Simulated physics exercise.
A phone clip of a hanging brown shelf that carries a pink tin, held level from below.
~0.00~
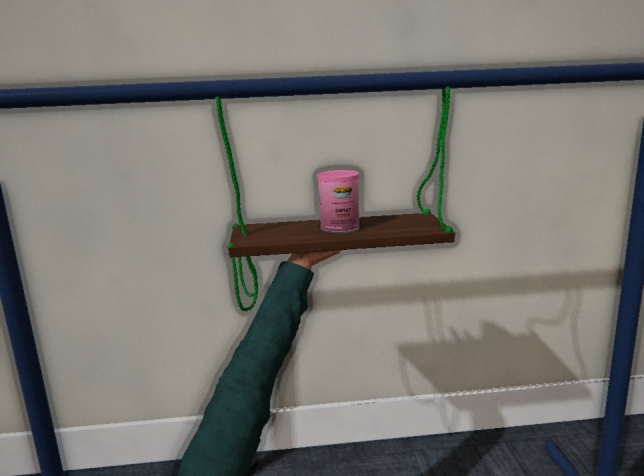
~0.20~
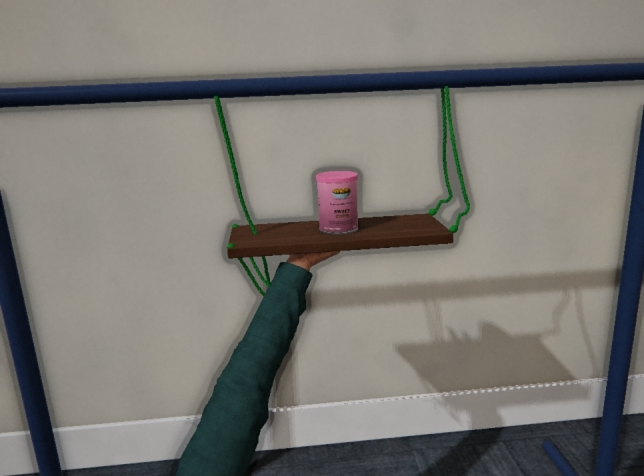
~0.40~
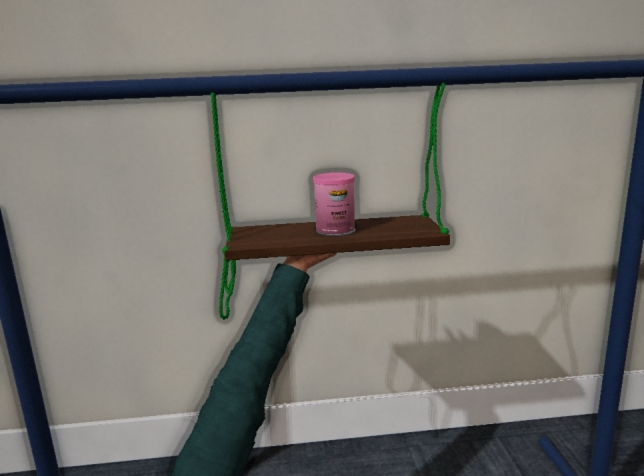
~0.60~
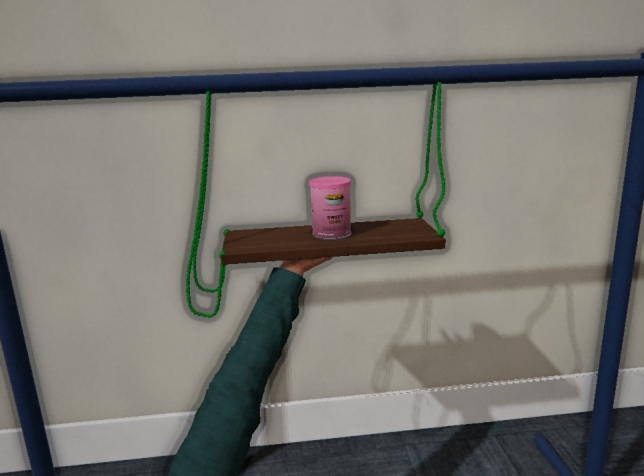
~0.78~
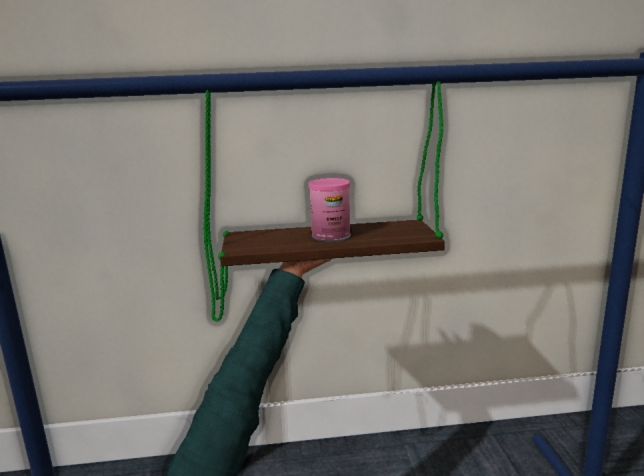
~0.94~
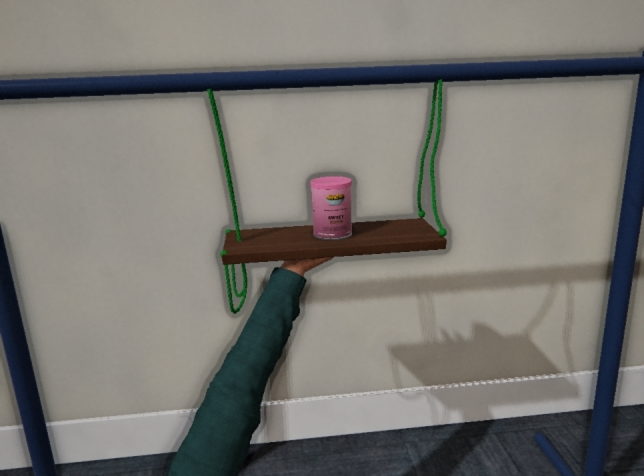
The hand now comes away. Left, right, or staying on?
Outcome: The pink tin falls from the left end.
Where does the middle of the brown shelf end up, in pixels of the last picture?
Around (402, 289).
By 1.34 s, board tipped 39° down to the left; tin falling near (293, 366).
By 1.88 s, board tipped 51° down to the left; tin on the floor.
By 2.44 s, board tipped 37° down to the left; tin on the floor.
When it is over, board tipped 39° down to the left; tin on the floor. The pink tin drops leftwards.
